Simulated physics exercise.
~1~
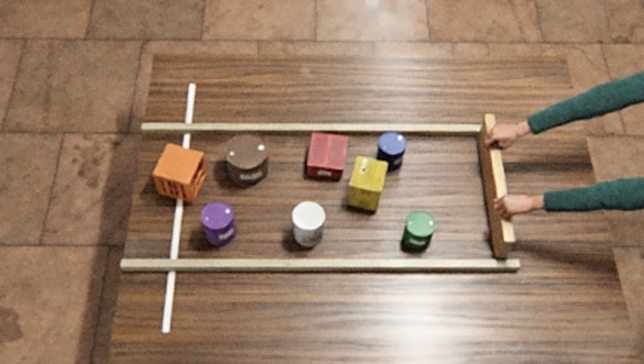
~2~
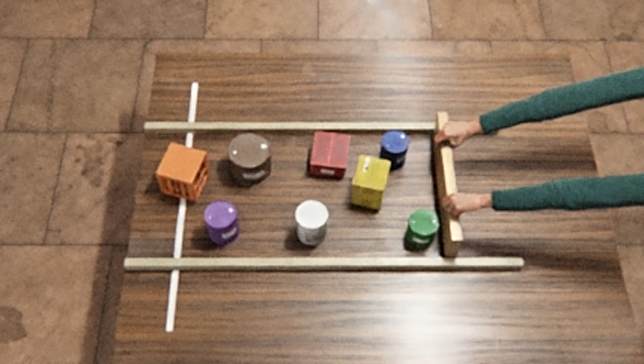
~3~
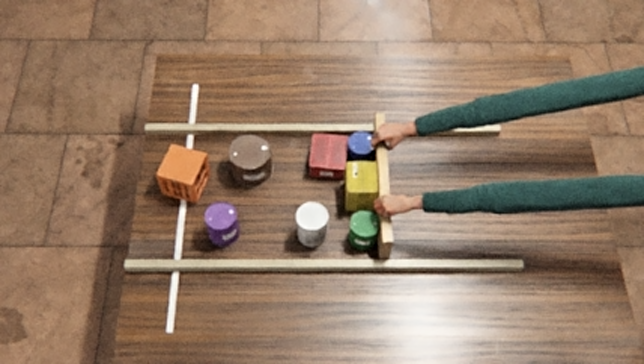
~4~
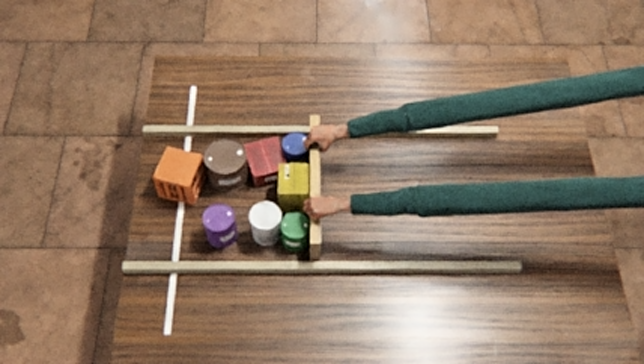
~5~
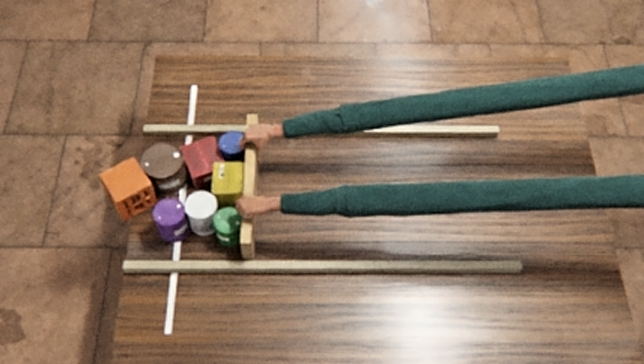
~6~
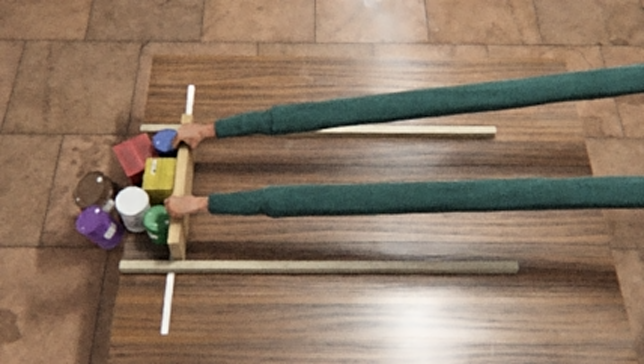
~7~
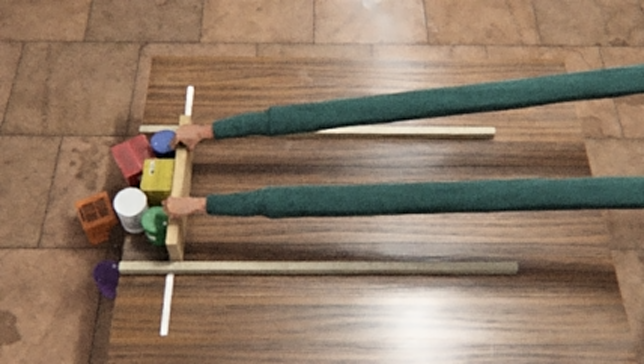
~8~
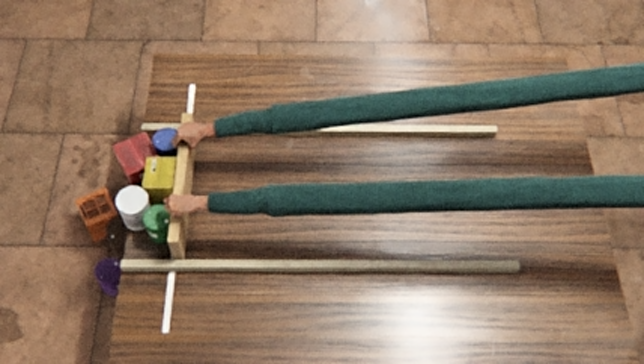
A wooden plank, held by two hands in green sleeves, stands at the right of a wooden platform seen from above, over a tiled floor. Between two pale rails sit a green, a blue, a white, a purple and a brown canister, a yellow parcel, a red tote and an orange crate near a white tape line. The hands push the plank left, gathering the green and blue canisters and yellow parcel, then the rest. The crowded group slides past the tape, and the orange crate, brown canister and purple canister go over the left edge. The plank stops at the tape, the others bunched at the brink.
